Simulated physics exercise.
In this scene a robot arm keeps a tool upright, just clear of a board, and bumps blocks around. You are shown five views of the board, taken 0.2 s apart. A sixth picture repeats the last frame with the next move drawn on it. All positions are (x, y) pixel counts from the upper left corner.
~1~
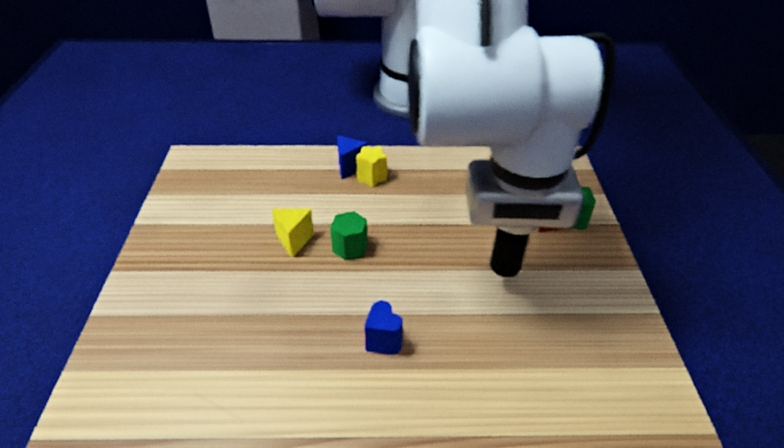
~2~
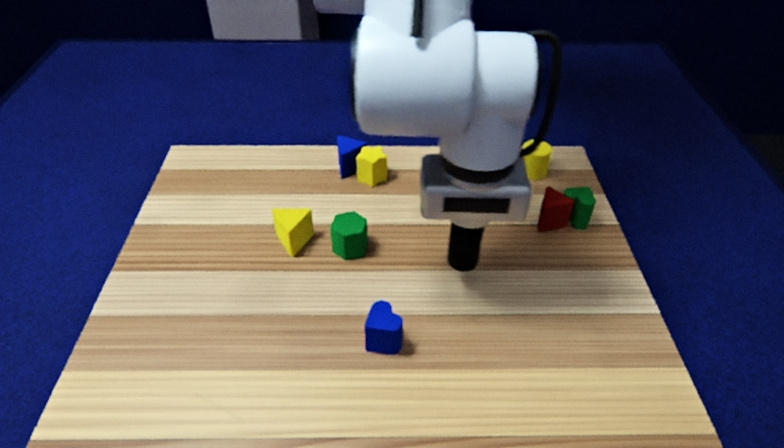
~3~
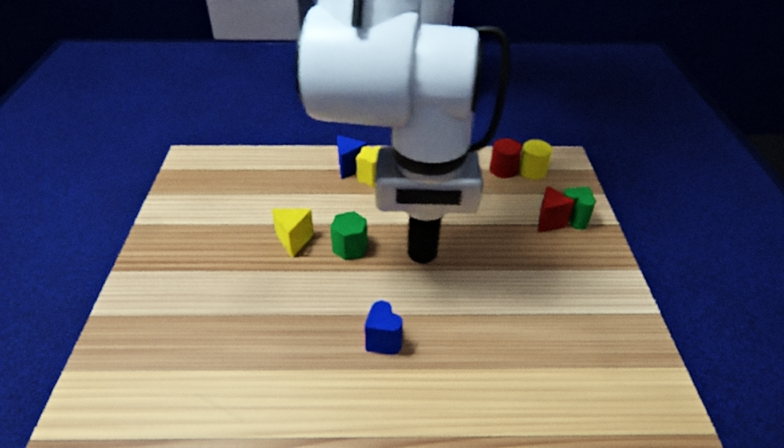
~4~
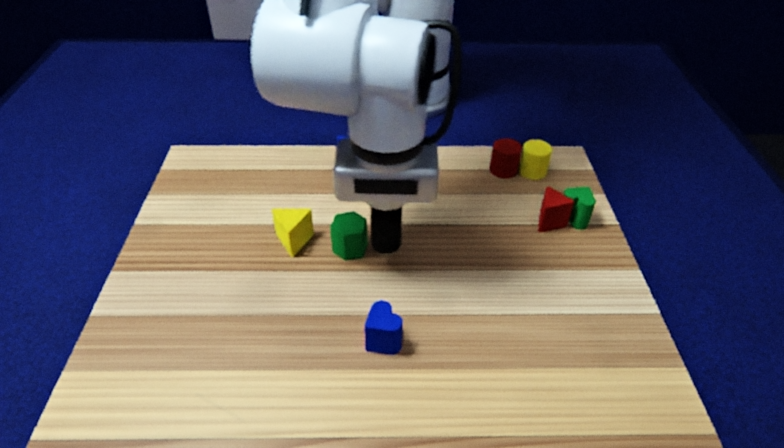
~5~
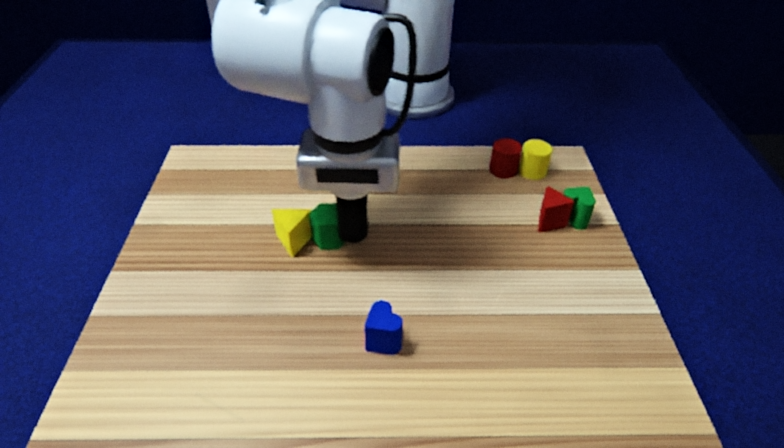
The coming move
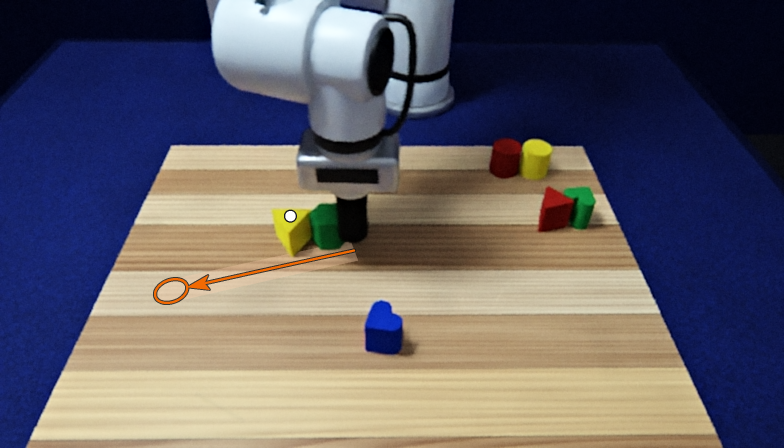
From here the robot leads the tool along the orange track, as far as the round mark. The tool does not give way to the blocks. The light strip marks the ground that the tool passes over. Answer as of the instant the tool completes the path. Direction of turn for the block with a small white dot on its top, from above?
Its spin: Anticlockwise.
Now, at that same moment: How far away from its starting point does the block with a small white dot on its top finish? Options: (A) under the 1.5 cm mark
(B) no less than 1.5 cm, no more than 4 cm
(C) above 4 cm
Answer: A.
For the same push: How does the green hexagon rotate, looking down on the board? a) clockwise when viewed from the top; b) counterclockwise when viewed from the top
The answer is a.
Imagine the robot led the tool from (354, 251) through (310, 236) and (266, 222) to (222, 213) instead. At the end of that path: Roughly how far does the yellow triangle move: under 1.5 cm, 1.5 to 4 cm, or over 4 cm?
Range: Over 4 cm.
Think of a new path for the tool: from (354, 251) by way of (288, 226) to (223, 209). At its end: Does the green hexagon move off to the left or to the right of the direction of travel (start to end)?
Right-hand side.
Path on the board, from (354, 251) directly to (171, 291); the dot is on the yellow triangle.
What follows on the original path. One third of the way, tool (293, 246); yellow triangle (284, 213), turned 25° anticlockwise; green hexagon (315, 211), turned 45° clockwise.
Two thirds of the way, tool (230, 259); yellow triangle (284, 213), turned 25° anticlockwise; green hexagon (315, 211), turned 45° clockwise.
At the end, tool (164, 273); yellow triangle (284, 213), turned 25° anticlockwise; green hexagon (315, 211), turned 45° clockwise.
